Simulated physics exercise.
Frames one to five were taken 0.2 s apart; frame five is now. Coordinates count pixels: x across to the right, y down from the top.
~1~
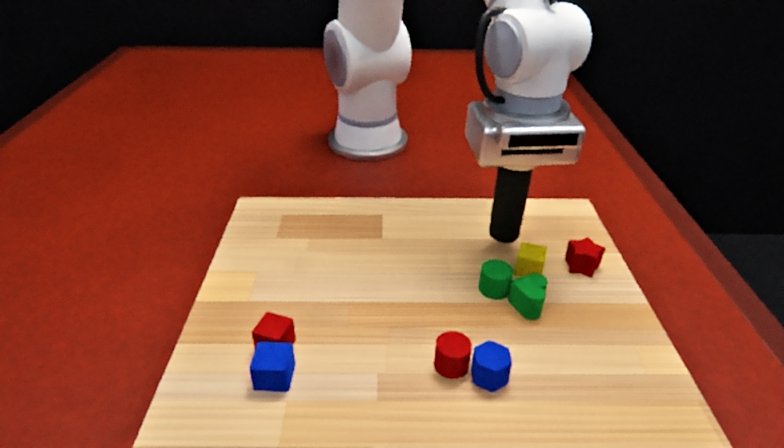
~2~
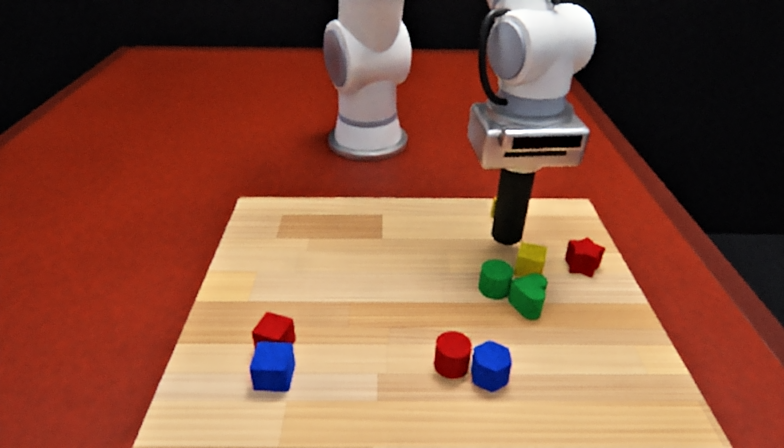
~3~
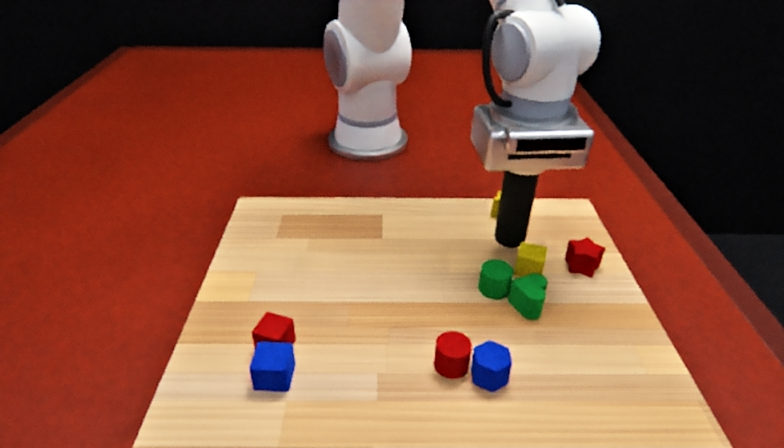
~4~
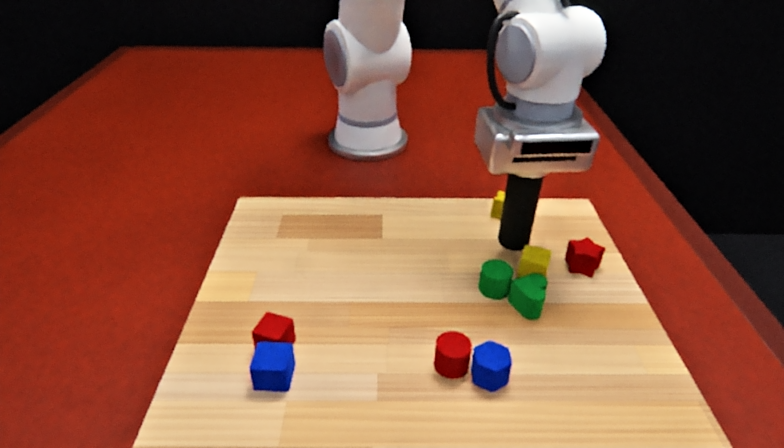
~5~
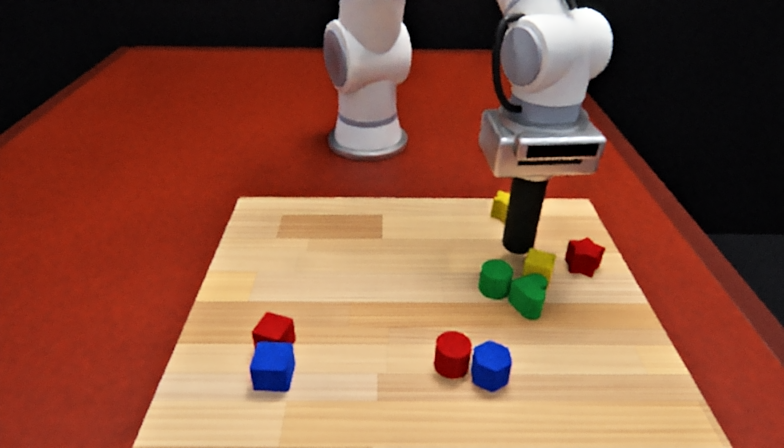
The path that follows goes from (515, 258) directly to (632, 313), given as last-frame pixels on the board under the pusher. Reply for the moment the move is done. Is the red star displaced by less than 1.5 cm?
Yes, I think so.
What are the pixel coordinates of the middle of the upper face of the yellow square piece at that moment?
Top centre: (568, 283).
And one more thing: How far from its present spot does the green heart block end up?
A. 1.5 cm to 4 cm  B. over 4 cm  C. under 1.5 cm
I choose C.
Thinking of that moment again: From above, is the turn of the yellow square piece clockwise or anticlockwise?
The sense of turning is clockwise.
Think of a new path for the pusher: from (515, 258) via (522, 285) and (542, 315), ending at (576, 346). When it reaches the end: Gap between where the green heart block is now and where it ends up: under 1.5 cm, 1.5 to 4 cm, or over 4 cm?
The over 4 cm band.
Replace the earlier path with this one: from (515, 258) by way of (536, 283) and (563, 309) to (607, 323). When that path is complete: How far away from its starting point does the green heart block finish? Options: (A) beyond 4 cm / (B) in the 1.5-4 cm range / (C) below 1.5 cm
(B)
The first path, step by step. One third of the way, pusher (555, 263); yellow square piece (561, 276), turned 70° clockwise.
Two thirds of the way, pusher (594, 281); yellow square piece (568, 283), turned 105° clockwise.
At the end, pusher (637, 300); green heart block in place; yellow square piece (568, 283), turned 105° clockwise; red star in place.
